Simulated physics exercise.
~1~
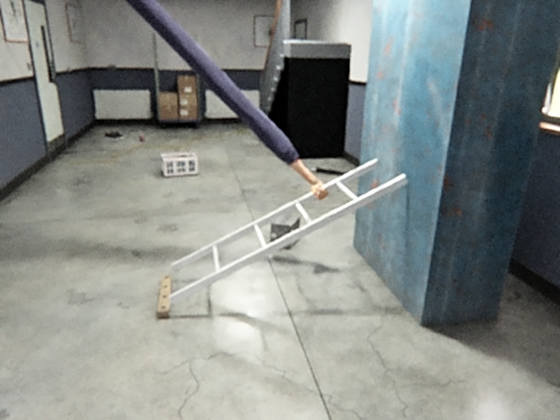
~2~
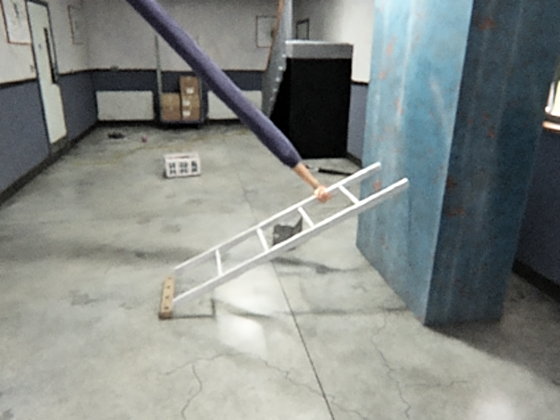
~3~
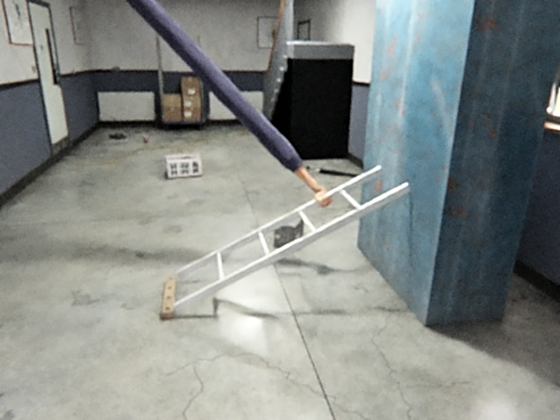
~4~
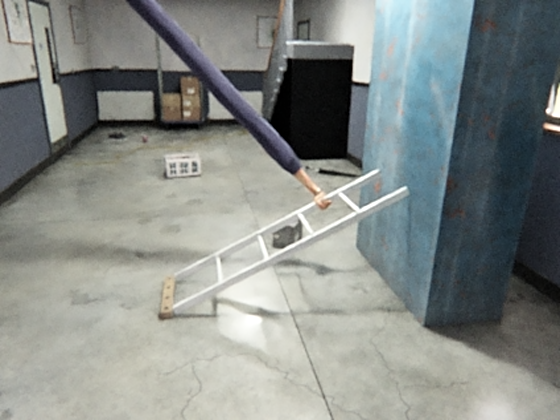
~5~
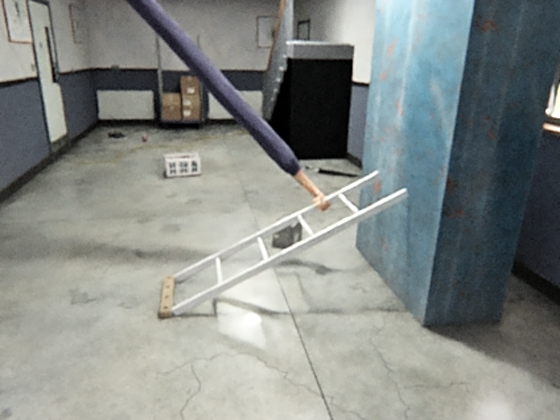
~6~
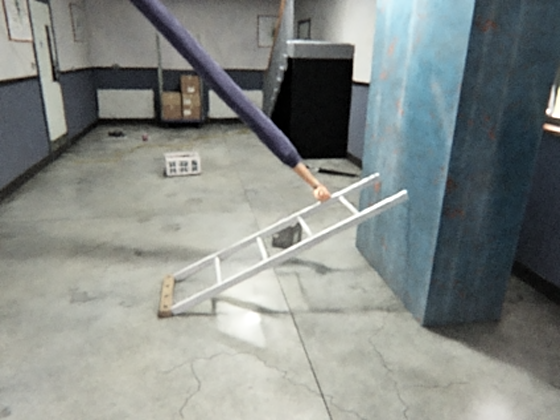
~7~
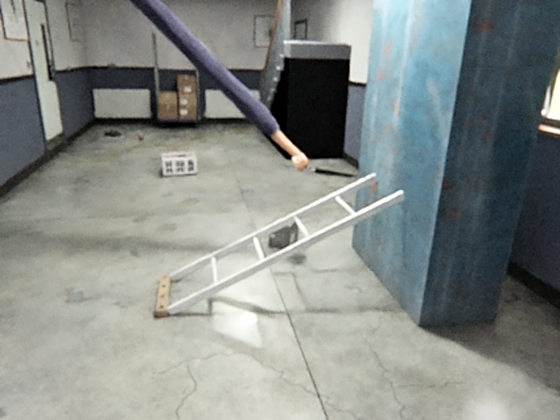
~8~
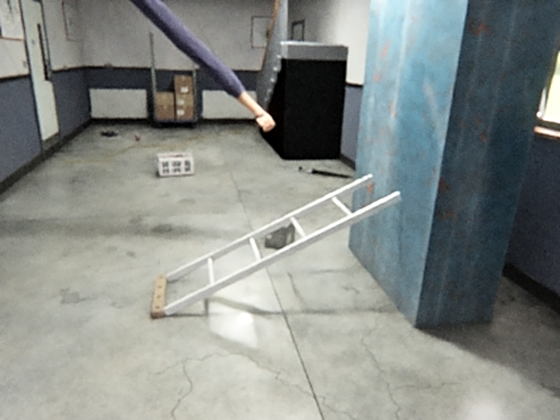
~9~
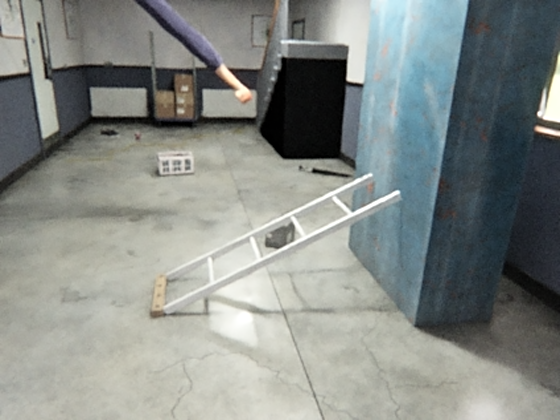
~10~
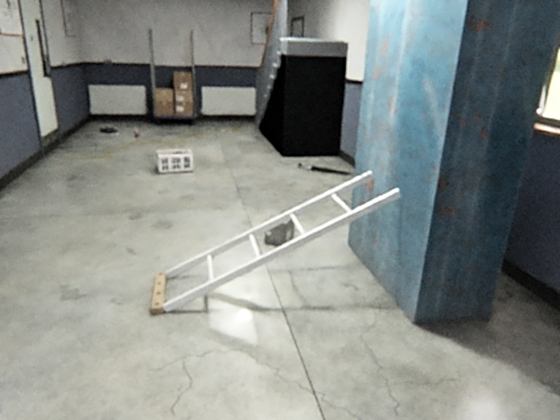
White ladder-like rack leaning at a slant against a blue pillar, staying up as a hand lets go and withdraws.
